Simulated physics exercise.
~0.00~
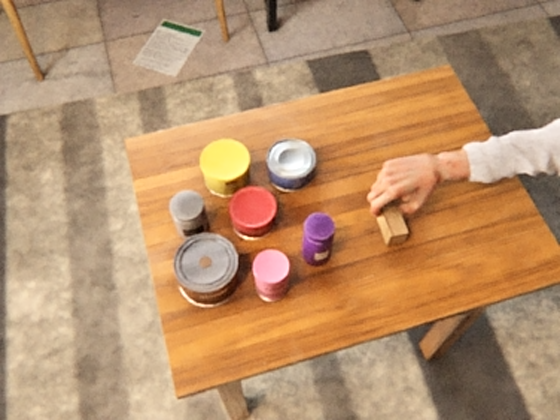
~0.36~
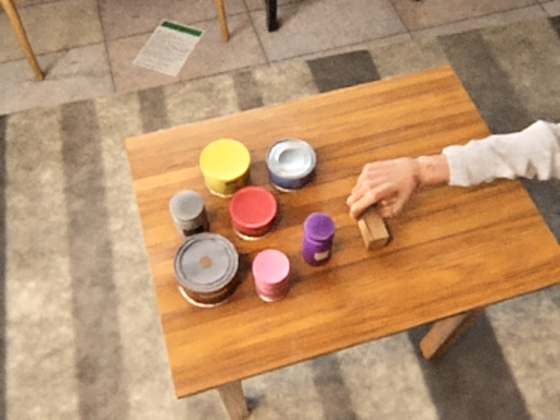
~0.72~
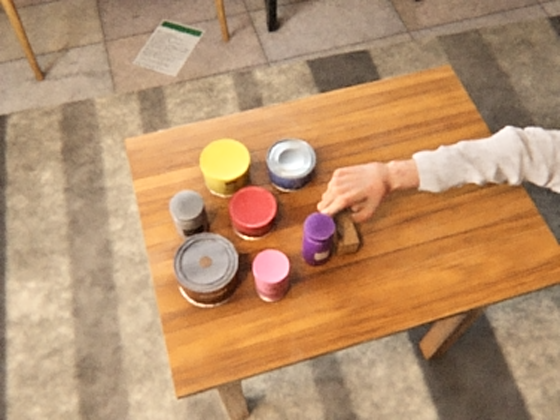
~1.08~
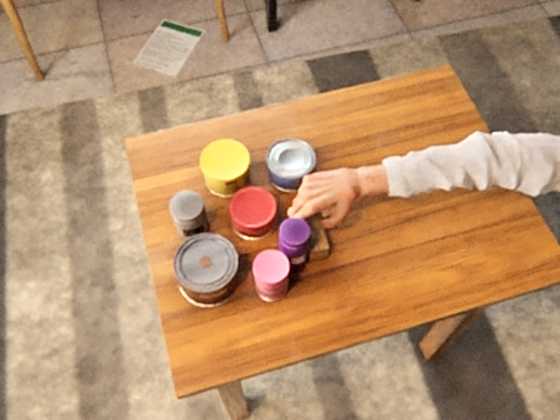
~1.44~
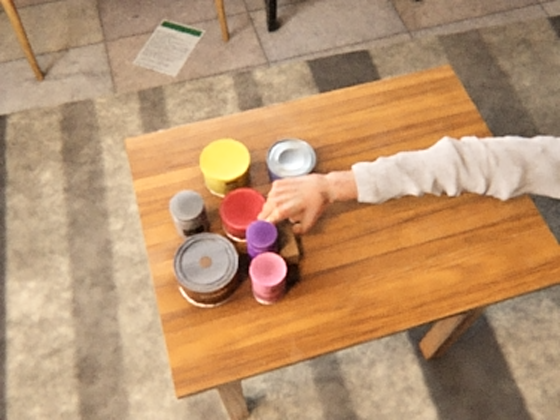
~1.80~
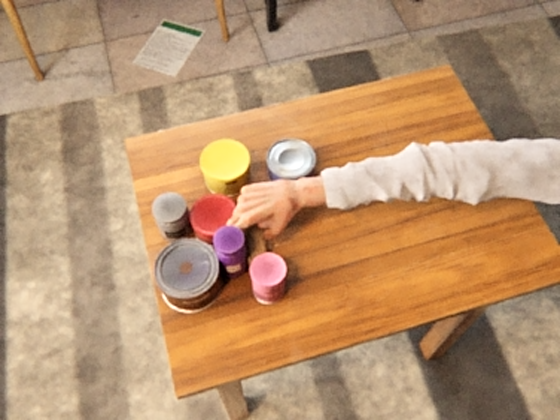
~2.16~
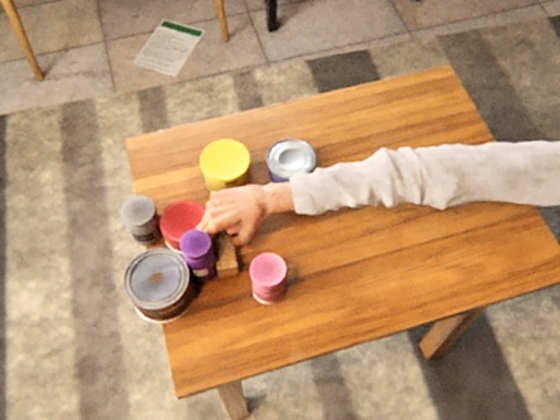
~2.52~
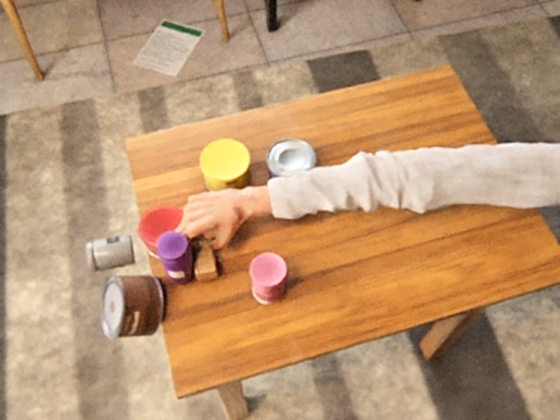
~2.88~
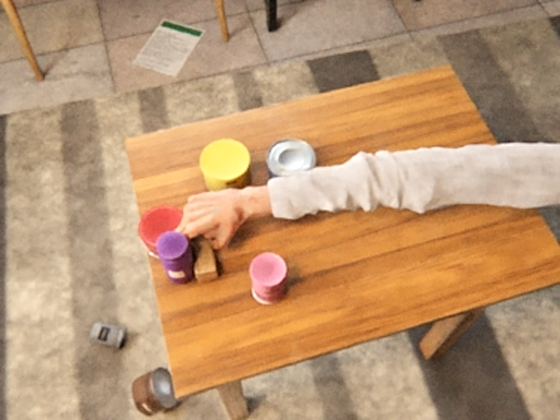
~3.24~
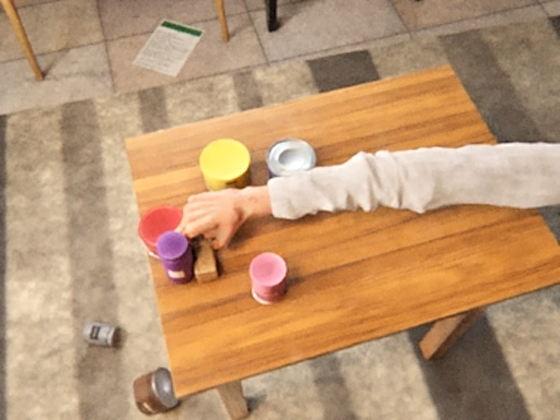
A hand in a pale long sleeve reaches from the right over a wooden table, seen from above on a striped rug, holding a small wooden block. Seven containers stand toward the left, with yellow and blue tubs at the back, grey, red and purple ones in the middle, and brown and pink ones in front. The hand slides the block left into the purple jar, which moves with it, and soon the red, brown and grey containers shift too. The grey jar and brown tub tip off the left edge and drop to the rug. The hand stops, leaving the red and purple containers upright near the edge, while the yellow, blue and pink ones remain in place.
